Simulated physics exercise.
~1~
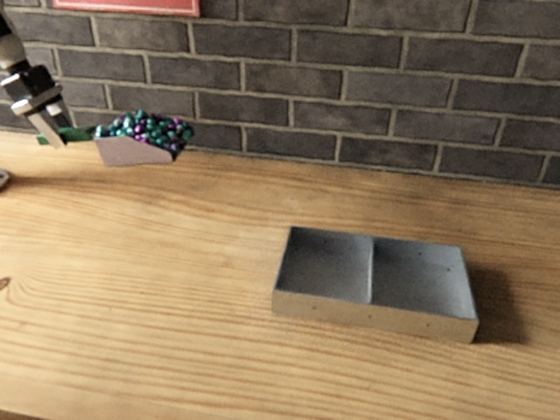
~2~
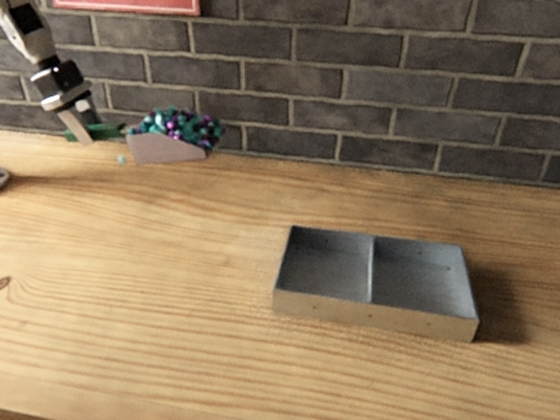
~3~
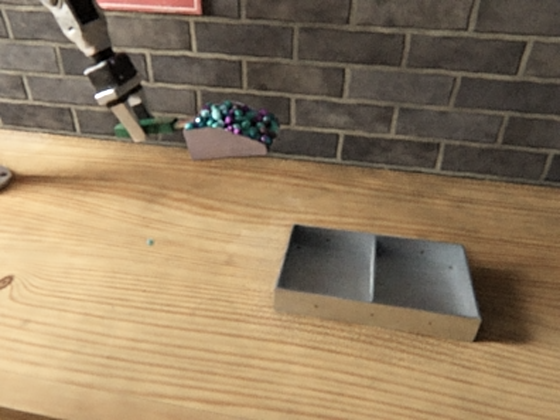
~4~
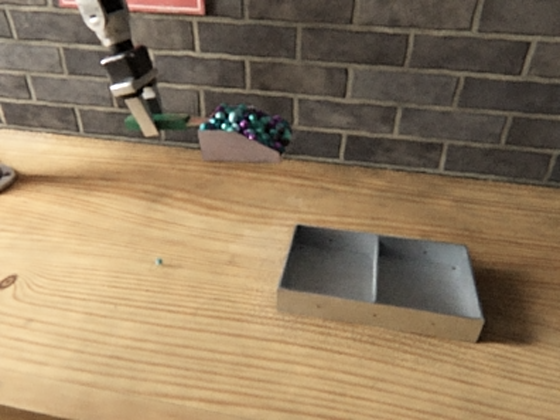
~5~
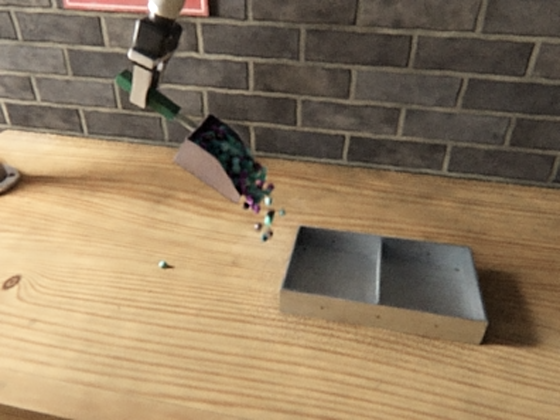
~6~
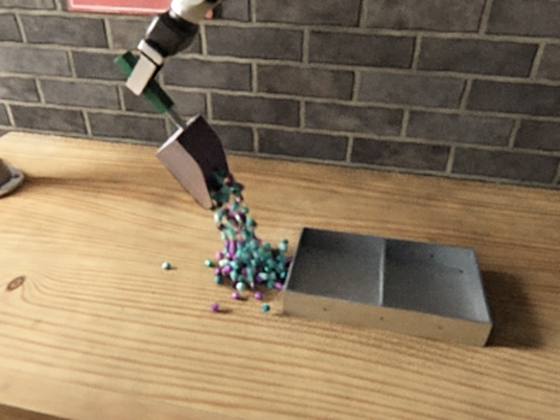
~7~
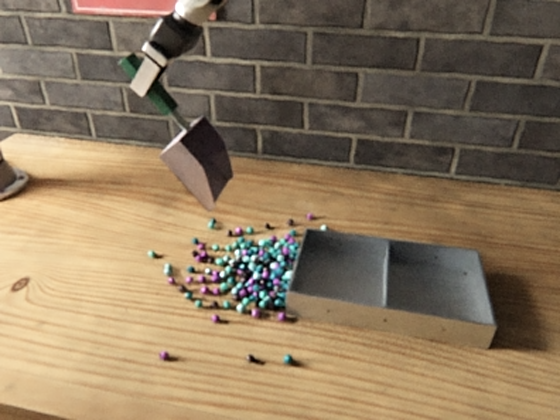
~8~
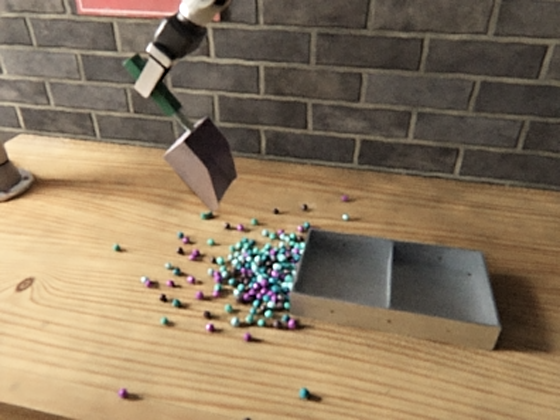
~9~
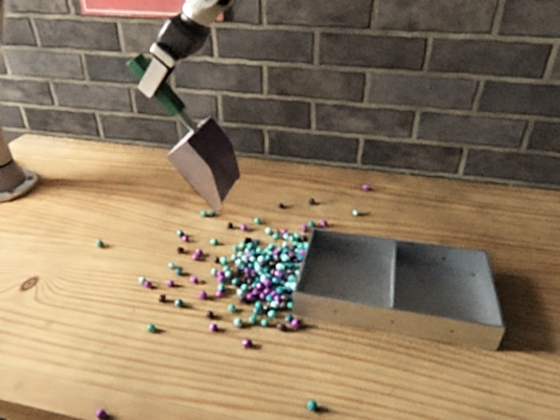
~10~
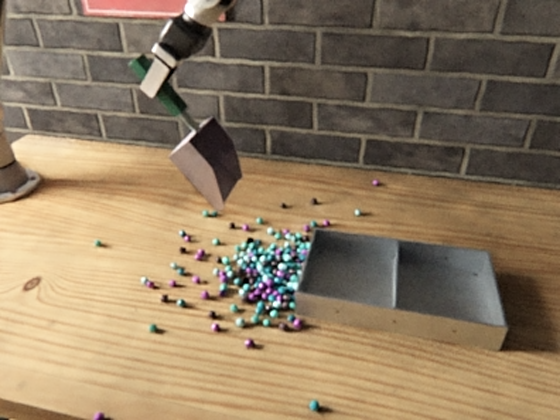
On a wooden tabletop before a dark brick wall, a robot arm holds a scoop heaped with small round sweets in teal, purple and black, while an empty grey tray with a dividing wall sits to the right. The arm carries the scoop rightward, and a stray piece drops onto the wood. Short of the tray, it tips the scoop steeply forward, and the sweets pour out onto the table beside the tray's left end. They pile up and scatter, a few rolling away. Finally, the emptied scoop hangs tilted above the spill, and the tray remains empty.
